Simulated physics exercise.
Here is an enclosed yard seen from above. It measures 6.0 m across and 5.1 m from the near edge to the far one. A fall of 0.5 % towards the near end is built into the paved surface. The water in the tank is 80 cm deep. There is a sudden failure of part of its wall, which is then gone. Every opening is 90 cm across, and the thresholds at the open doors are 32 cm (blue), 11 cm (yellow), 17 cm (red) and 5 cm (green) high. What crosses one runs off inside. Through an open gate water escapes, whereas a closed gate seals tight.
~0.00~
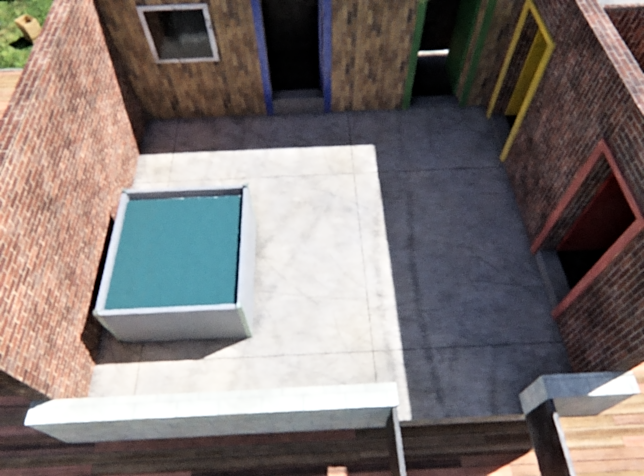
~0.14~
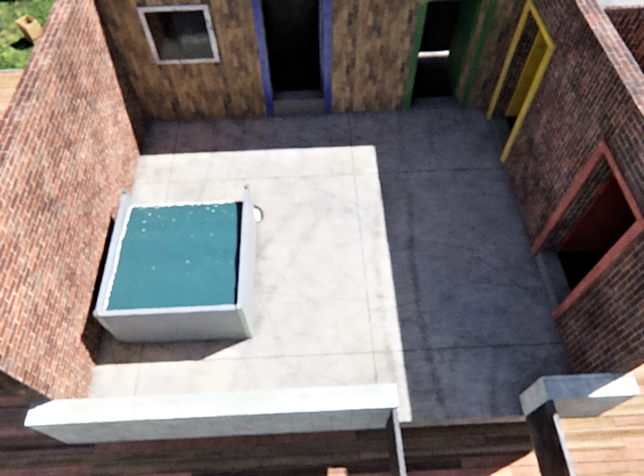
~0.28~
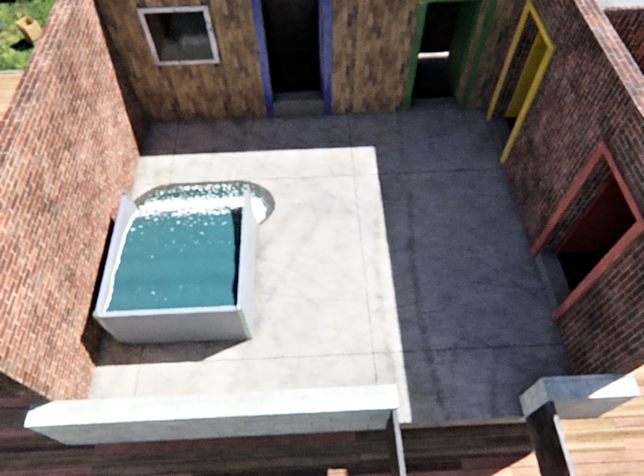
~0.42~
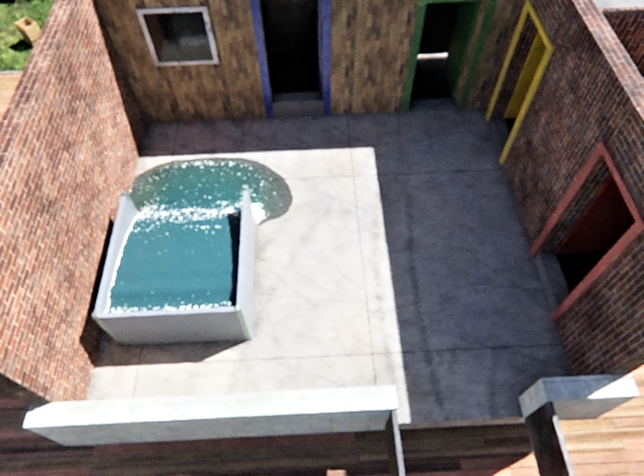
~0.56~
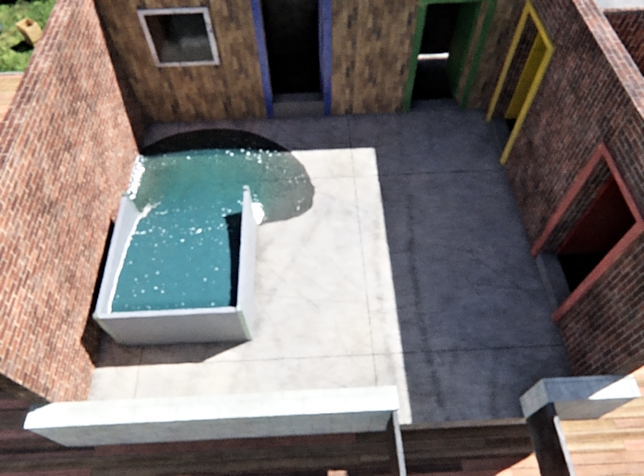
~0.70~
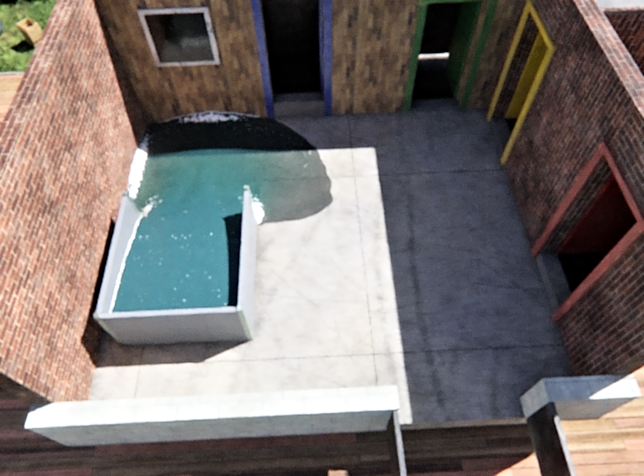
At first, a pale-walled tank of still teal water stands on the left of a sunlit, brick-walled yard. Then its far side opens, and foaming water pours out across the paving, spreading in a widening rounded pool that reaches the shaded strip near the back wall.
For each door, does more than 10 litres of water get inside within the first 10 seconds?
The blue door never breaches the limit, the yellow door breaches the limit, the red door never breaches the limit, the green door breaches the limit.
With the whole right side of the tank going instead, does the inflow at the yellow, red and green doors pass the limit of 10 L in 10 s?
Yellow: Exceeding the limit; red: Exceeding the limit; green: Exceeding the limit.
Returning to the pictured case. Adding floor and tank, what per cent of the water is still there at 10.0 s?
Around 76 percent of the water.
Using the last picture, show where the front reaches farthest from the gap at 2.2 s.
Somewhere about (481, 110).
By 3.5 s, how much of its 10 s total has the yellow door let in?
Some 35 in a hundred.
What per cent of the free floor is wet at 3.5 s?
Covered: Roughly 60 %.
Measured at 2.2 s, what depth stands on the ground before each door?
Blue 26 cm, yellow 0 cm, red 0 cm, green 8 cm.
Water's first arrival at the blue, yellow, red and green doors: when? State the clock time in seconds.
The front reaches blue at 0.8 s, yellow at 2.4 s, red at 3.6 s, green at 1.8 s.
After 1.4 s water covers 30 % of the floor and is deepest (56 cm) near (148, 124); blue door 26 cm at the sill, 0 L in, yellow door not reached, red door not reached, green door not reached.
After 2.2 s water covers 35 % of the floor and is deepest (39 cm) near (167, 131); blue door 26 cm at the sill, 0 L in, yellow door not reached, red door not reached, green door 8 cm at the sill, 0 L in.
After 3.5 s water covers 60 % of the floor and is deepest (26 cm) near (473, 117); blue door 15 cm at the sill, 0 L in, yellow door 26 cm at the sill, 57 L in, red door not reached, green door 7 cm at the sill, 3 L in.
After 6.0 s water covers 90 % of the floor and is deepest (22 cm) near (573, 394); blue door 6 cm at the sill, 0 L in, yellow door 14 cm at the sill, 154 L in, red door 10 cm at the sill, 0 L in, green door 10 cm at the sill, 22 L in.
After 10.0 s water covers 100 % of the floor and is deepest (10 cm) near (573, 394); blue door 5 cm at the sill, 0 L in, yellow door 6 cm at the sill, 159 L in, red door 9 cm at the sill, 0 L in, green door 5 cm at the sill, 57 L in.
